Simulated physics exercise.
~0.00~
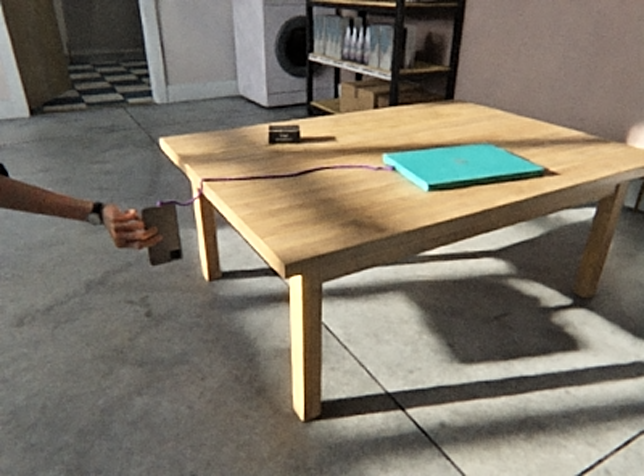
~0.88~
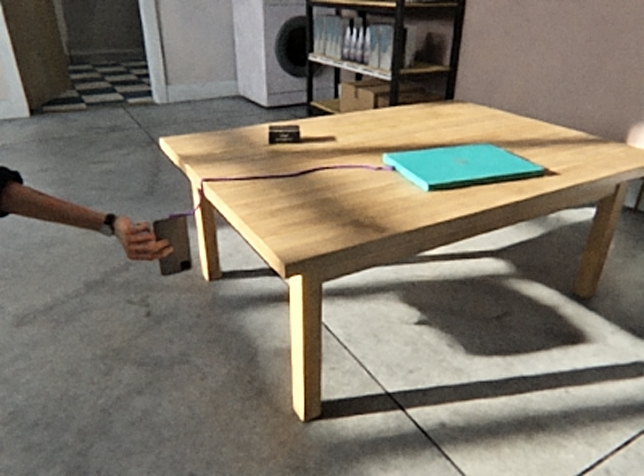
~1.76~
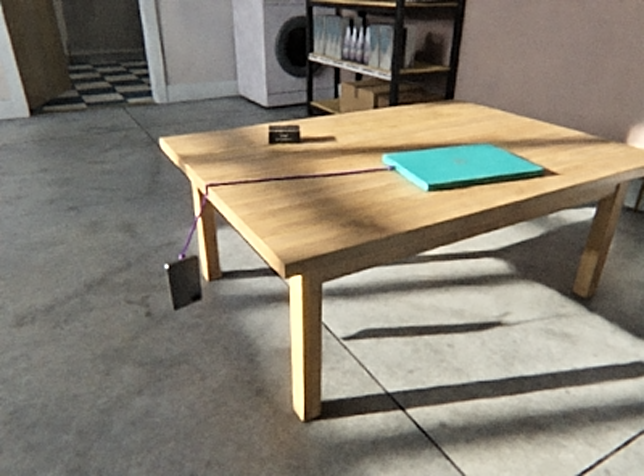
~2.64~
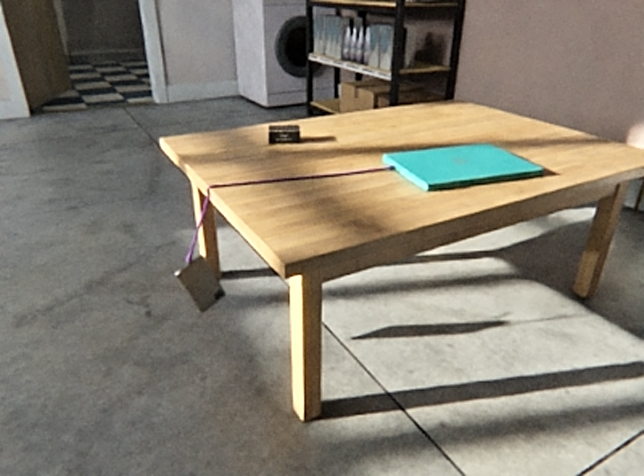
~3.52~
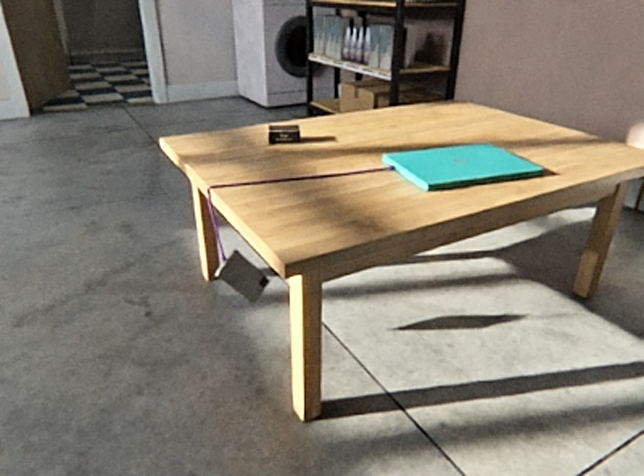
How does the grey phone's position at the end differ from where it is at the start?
At the start the grey phone is held in a hand just left of the table. By the end it hangs in the air from the string, lower and farther right, below the table's edge.
The clip shows a hand holding a grey phone beside a wooden table, with a string running across the top to a turquoise laptop. The hand lets go and withdraws, and the phone swings rightward on the string below the edge while the laptop and black box stay put.
